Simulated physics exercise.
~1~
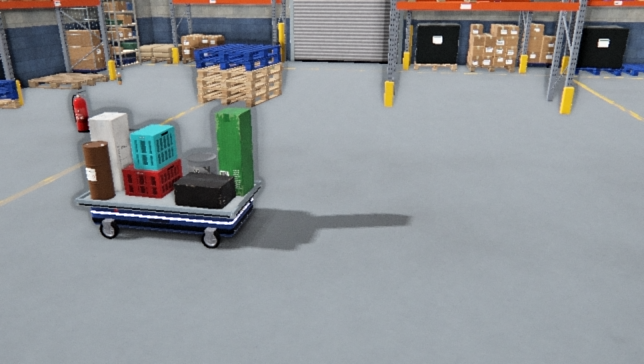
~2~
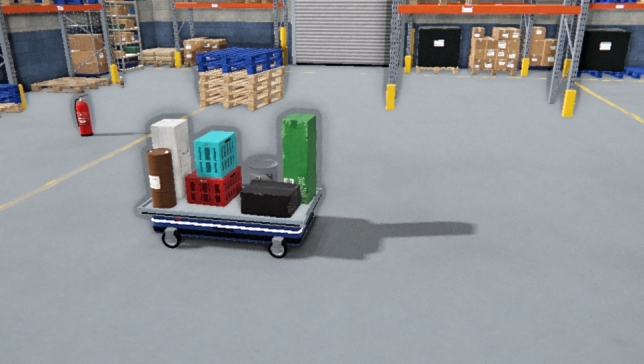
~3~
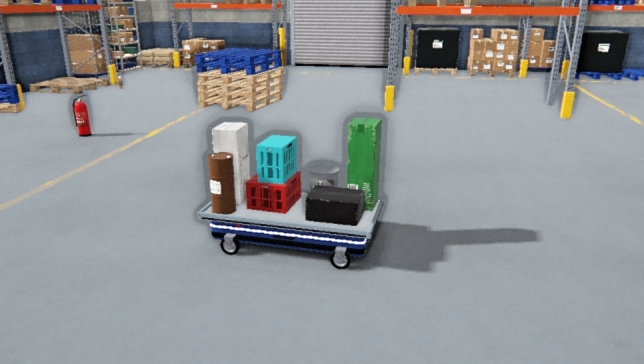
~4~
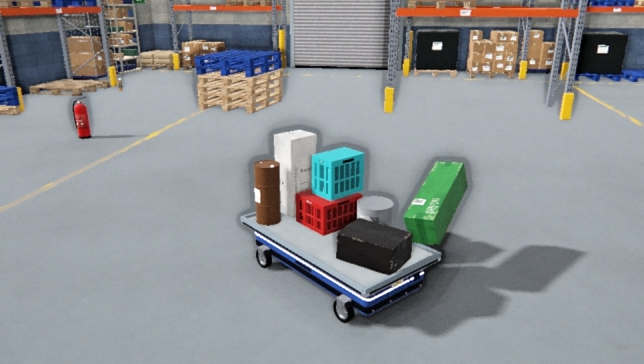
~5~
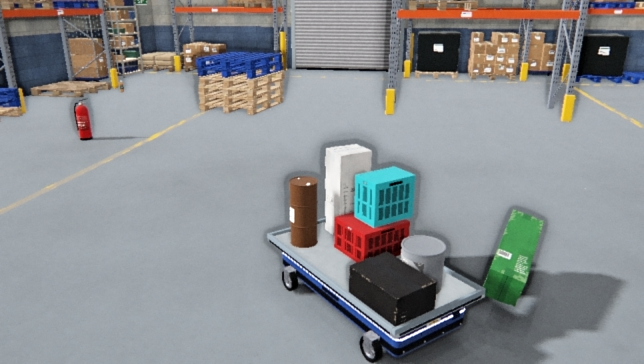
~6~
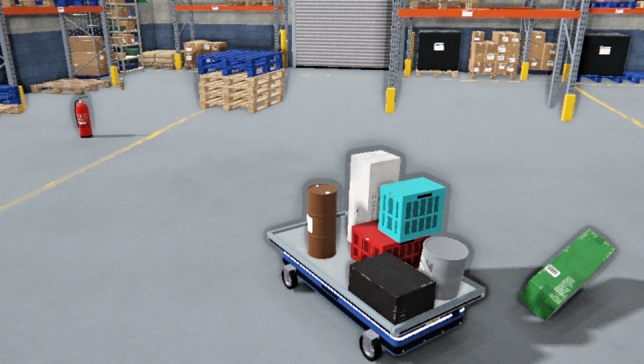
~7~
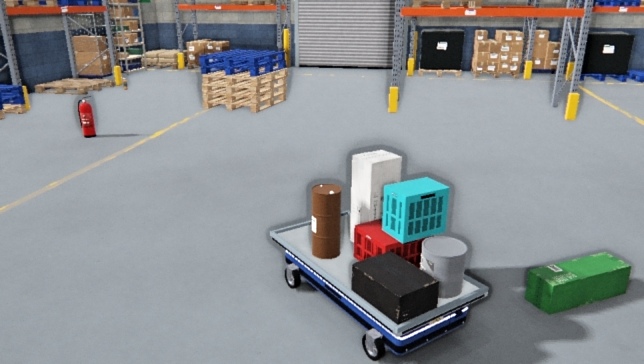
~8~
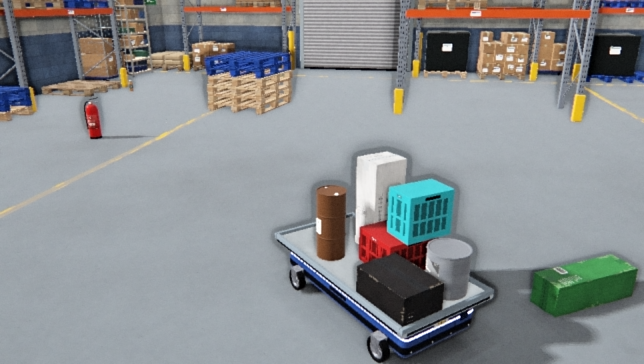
In a warehouse, a flat cart loaded with boxes, crates and containers rolls right, then turns toward the viewer as the tall green box tips off its far side. The cart stops, its remaining load shifted but aboard, and the green box lies on the floor to the right.
